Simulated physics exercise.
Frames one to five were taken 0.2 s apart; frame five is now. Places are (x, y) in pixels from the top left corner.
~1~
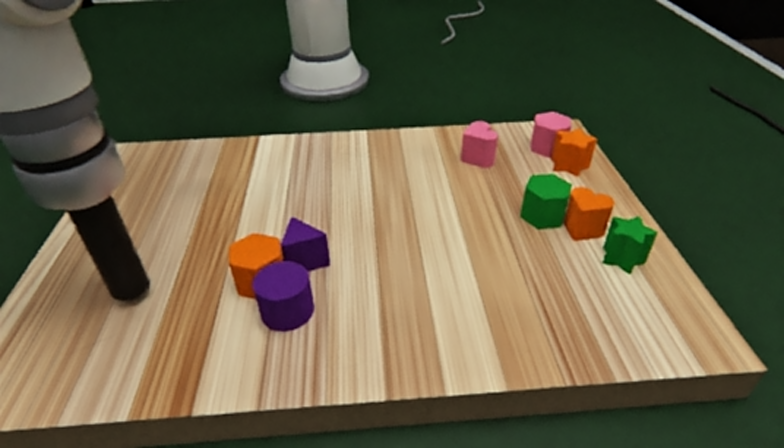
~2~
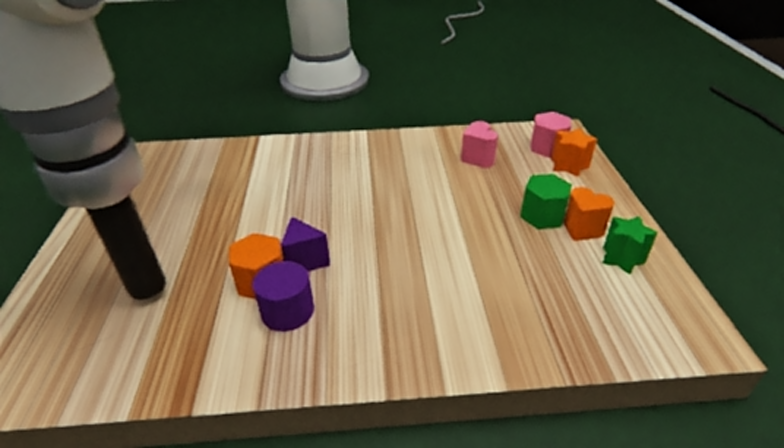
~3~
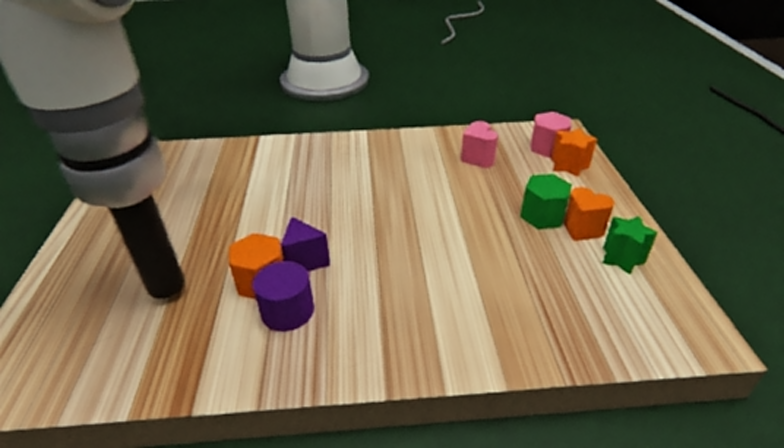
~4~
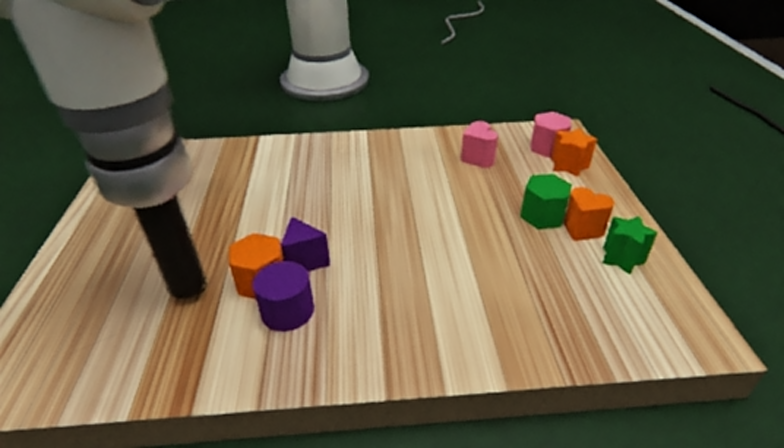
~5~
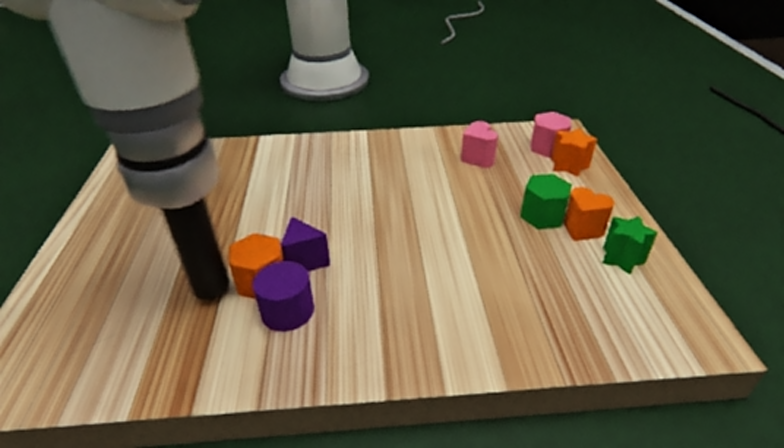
On a wooden board over a dark green surface, a robot arm holds a black rod upright at the left, apart from several colourful blocks. The arm slides the rod steadily rightward until it is right beside the orange hexagonal block, while all the blocks stay still.
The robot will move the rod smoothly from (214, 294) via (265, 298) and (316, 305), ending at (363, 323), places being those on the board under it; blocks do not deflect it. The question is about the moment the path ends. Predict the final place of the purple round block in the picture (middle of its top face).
Roughly at (368, 330).
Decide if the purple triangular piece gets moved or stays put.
The purple triangular piece moves.
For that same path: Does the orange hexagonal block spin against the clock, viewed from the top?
I'd say yes.
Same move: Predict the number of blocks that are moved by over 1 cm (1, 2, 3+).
There will be three or more blocks displaced.
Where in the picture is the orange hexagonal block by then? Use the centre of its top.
Pixel (320, 242).
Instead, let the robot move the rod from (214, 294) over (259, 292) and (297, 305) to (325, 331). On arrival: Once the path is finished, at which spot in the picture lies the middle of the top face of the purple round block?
I'd place it at (357, 325), taking the centre of its top.
The first path, step by step. One third of the way, rod (263, 291); orange hexagonal block (295, 245), turned 30° anticlockwise; purple round block (295, 282); purple triangular piece (318, 221), turned 50° anticlockwise.
Two thirds of the way, rod (316, 298); orange hexagonal block (320, 242), turned 60° anticlockwise; purple round block (338, 301); purple triangular piece (324, 215), turned 75° anticlockwise.
At the end, rod (363, 316); orange hexagonal block (320, 242), turned 60° anticlockwise; purple round block (368, 330); purple triangular piece (324, 215), turned 75° anticlockwise.
